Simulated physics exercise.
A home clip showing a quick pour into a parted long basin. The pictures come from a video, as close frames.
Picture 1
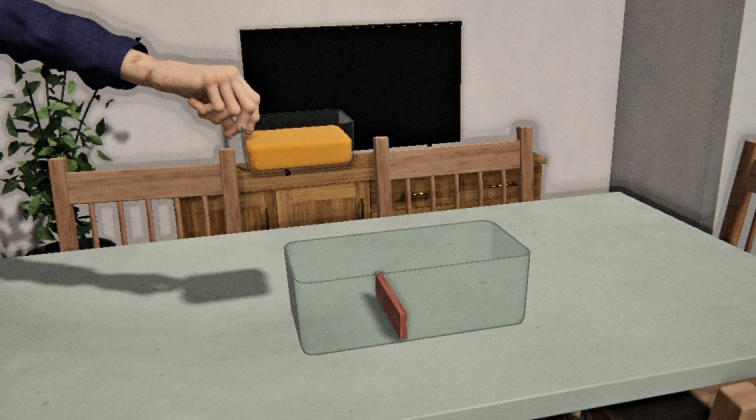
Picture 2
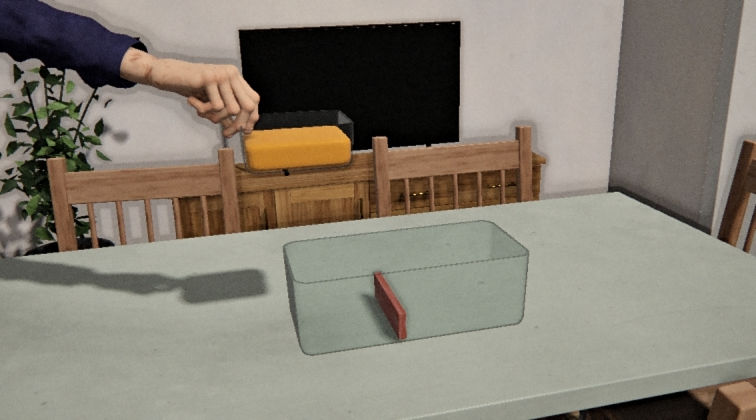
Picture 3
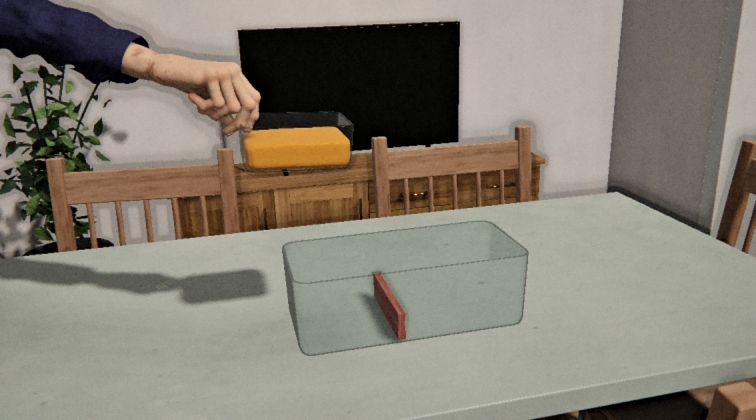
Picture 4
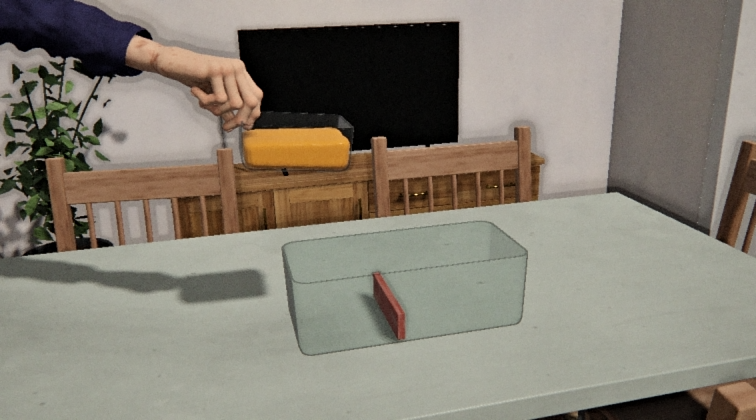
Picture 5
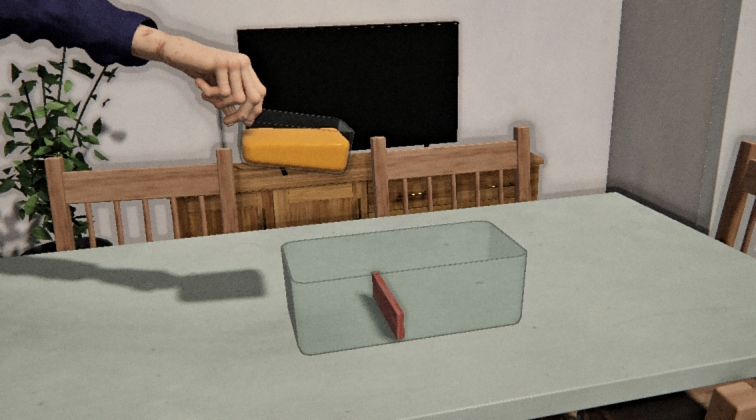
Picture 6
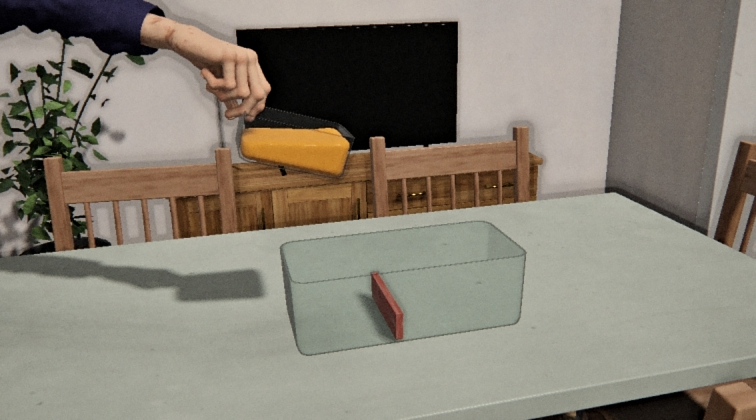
A hand tilts a container of orange juice rightward above a long, clear, divided basin.
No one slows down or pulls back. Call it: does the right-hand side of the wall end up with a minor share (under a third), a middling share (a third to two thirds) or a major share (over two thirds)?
The right side gets a middling share.
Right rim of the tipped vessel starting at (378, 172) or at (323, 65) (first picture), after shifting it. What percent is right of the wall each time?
First try: 70 percent; second try: 45 percent.
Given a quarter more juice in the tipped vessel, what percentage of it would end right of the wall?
I'd say roughly 65 percent.
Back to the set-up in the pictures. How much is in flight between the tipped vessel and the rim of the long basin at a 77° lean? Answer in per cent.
Roughly 50 percent.
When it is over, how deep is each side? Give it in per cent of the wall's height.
On the left it's around 20 per cent; on the right, 20 per cent.
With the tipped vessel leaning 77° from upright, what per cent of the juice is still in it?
30 per cent or so.
A moment on, the tilt is 77° and 28 per cent is still to pour, 3 is left of the wall and 20 right of it.
Next, the tilt is 112° and 3 per cent is still to pour, 31 is left of the wall and 56 right of it.
Then the tilt is 116° and 0 per cent is still to pour, 41 is left of the wall and 58 right of it.
Later the tilt is 116° and 0 per cent is still to pour, 41 is left of the wall and 58 right of it.
In the end 41 per cent lies left of the wall, 58 right of it and 1 outside.
